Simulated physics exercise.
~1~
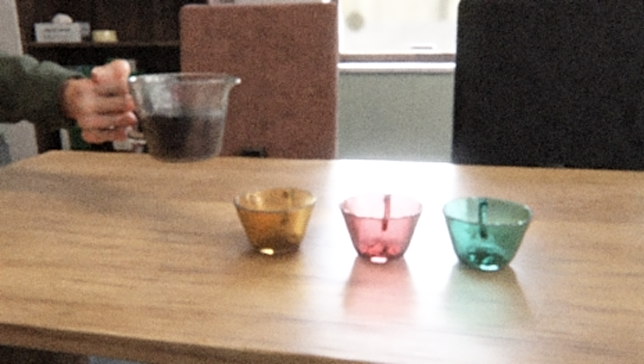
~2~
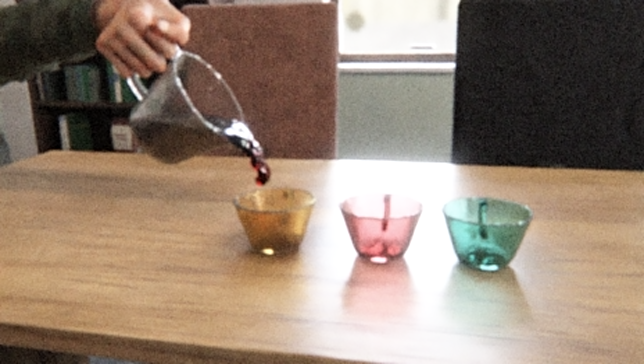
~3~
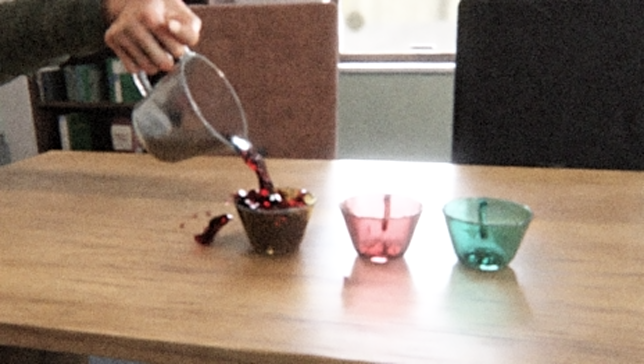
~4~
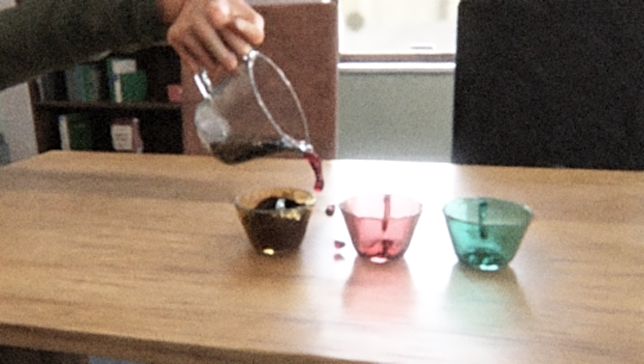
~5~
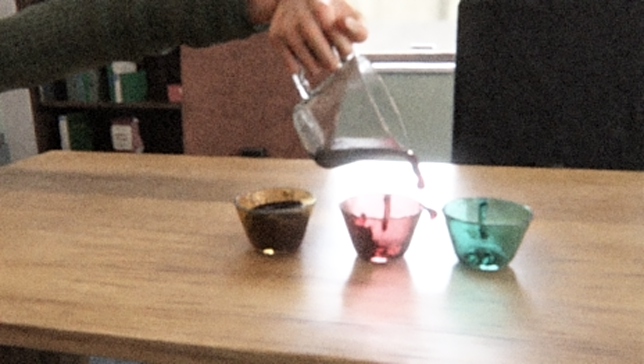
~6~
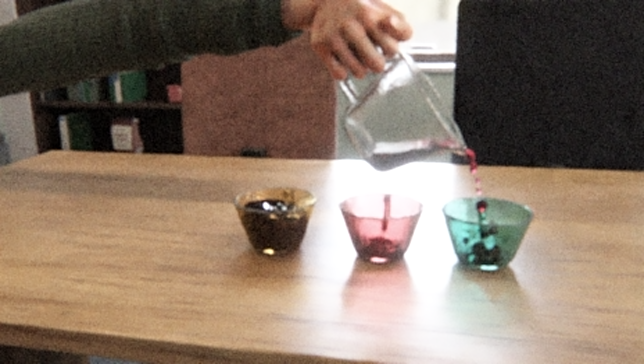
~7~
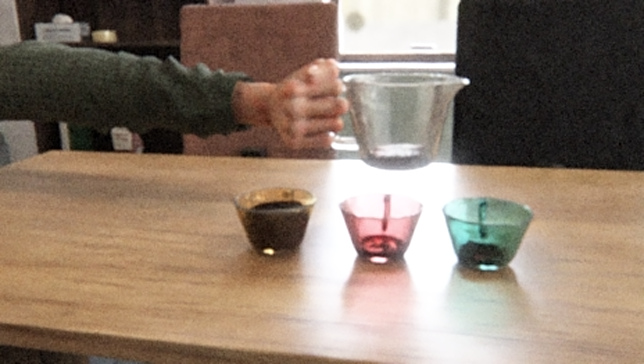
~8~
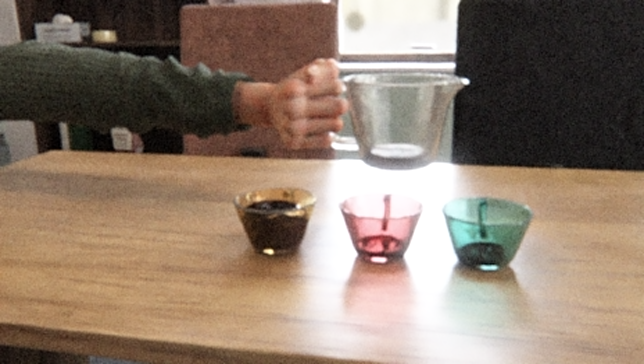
We see a hand tilt a glass jug of dark red wine over three teacups, filling the left one most with some splashing, then move right, leaving a little in the middle and right cups, before levelling the jug, nearly empty, above the table.
